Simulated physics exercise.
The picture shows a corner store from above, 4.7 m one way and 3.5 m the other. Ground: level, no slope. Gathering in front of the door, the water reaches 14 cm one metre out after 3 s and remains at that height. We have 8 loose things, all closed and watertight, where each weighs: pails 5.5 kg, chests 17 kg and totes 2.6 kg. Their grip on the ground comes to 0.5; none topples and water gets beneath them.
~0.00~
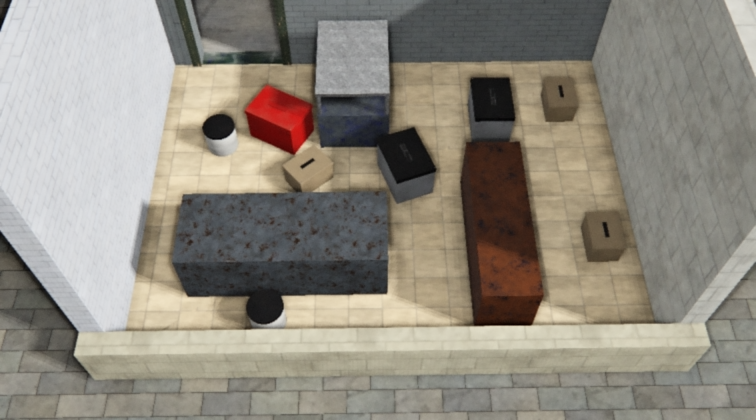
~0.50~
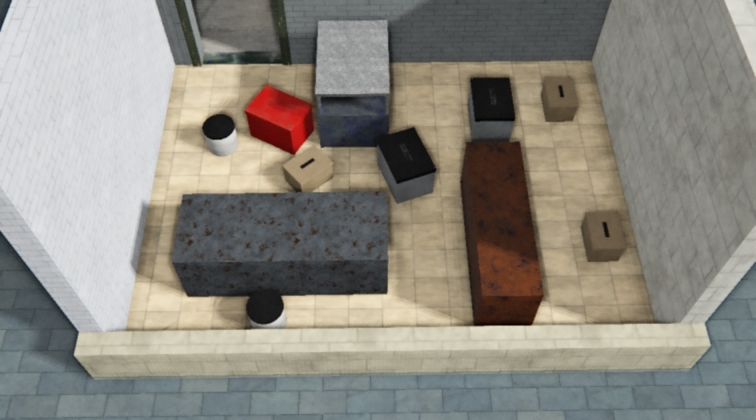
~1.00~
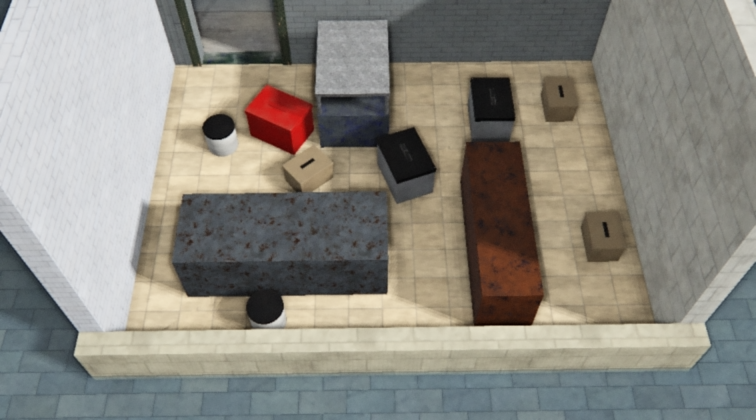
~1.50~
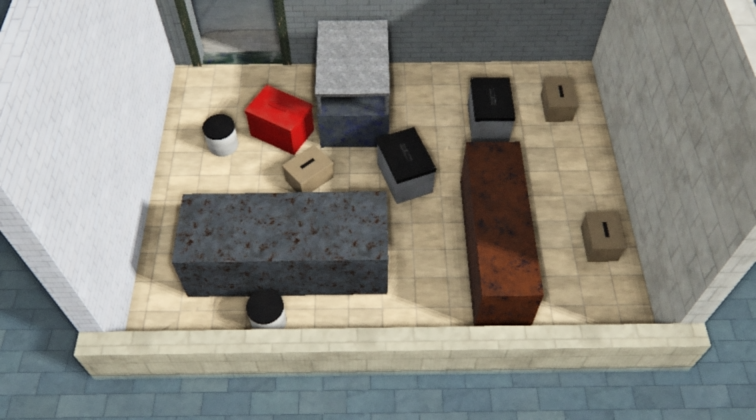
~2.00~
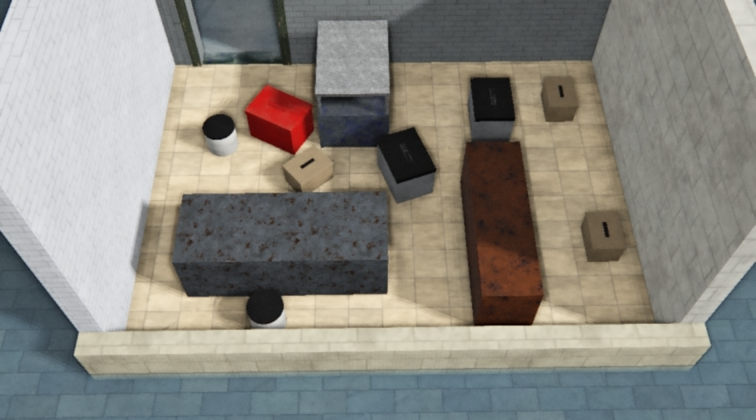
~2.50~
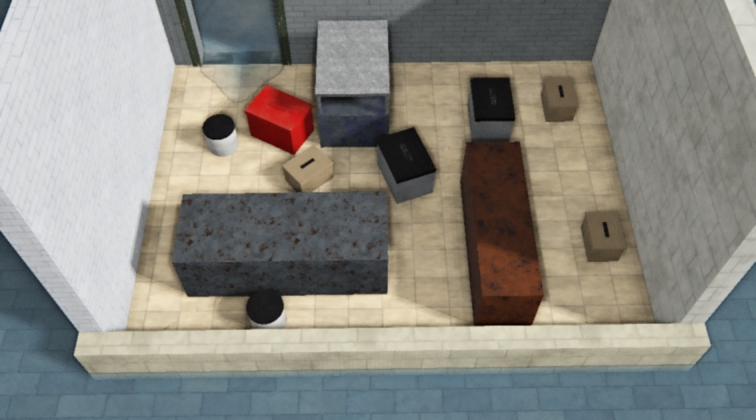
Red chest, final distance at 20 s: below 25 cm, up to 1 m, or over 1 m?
I reckon it goes over a metre.
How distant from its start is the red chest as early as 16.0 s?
About 100 cm by then.
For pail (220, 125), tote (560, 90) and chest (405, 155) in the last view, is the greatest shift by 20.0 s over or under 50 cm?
Taking them in order: Greater; smaller; greater.
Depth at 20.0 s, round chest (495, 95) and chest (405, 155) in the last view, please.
7 and 8 cm.
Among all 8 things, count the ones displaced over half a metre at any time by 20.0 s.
Result: 6.
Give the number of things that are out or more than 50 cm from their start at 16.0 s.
By that time the total stands at 5.
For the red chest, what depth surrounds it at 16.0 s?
11 cm, roughly.
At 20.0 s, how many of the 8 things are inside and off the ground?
At that time, 7.
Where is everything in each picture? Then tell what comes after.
The red chest at (278, 107), on the bottom; water covers 0.0 m2; 0 of 8 have shifted, in the first frame.
The red chest at (278, 107) rests on the ground; 0.0 m2 under water; 0 of 8 have shifted, in the second frame.
The red chest at (278, 107) rests on the ground; 0.0 m2 under water; 0 of 8 have shifted, in the third frame.
The red chest at (278, 107) rests on the ground; water covers 0.0 m2; 0 of 8 have shifted, in the fourth frame.
The red chest at (278, 107) rests on the ground; 0.0 m2 under water; 0 of 8 have shifted, in the fifth frame.
The red chest at (278, 107), on the bottom; 0.3 m2 under water; 0 of 8 have shifted, in the sixth frame.
After 4.0 s the red chest is near (279, 108), 0.0 m from its start, aground; 0 afloat.
After 9.0 s the red chest is near (271, 146), 0.5 m from its start, aground; 2 afloat.
After 16.0 s the red chest is near (304, 186), 1.0 m from its start, afloat; 6 afloat.
After 20.0 s the red chest is near (424, 123), 1.5 m from its start, afloat; 7 afloat.
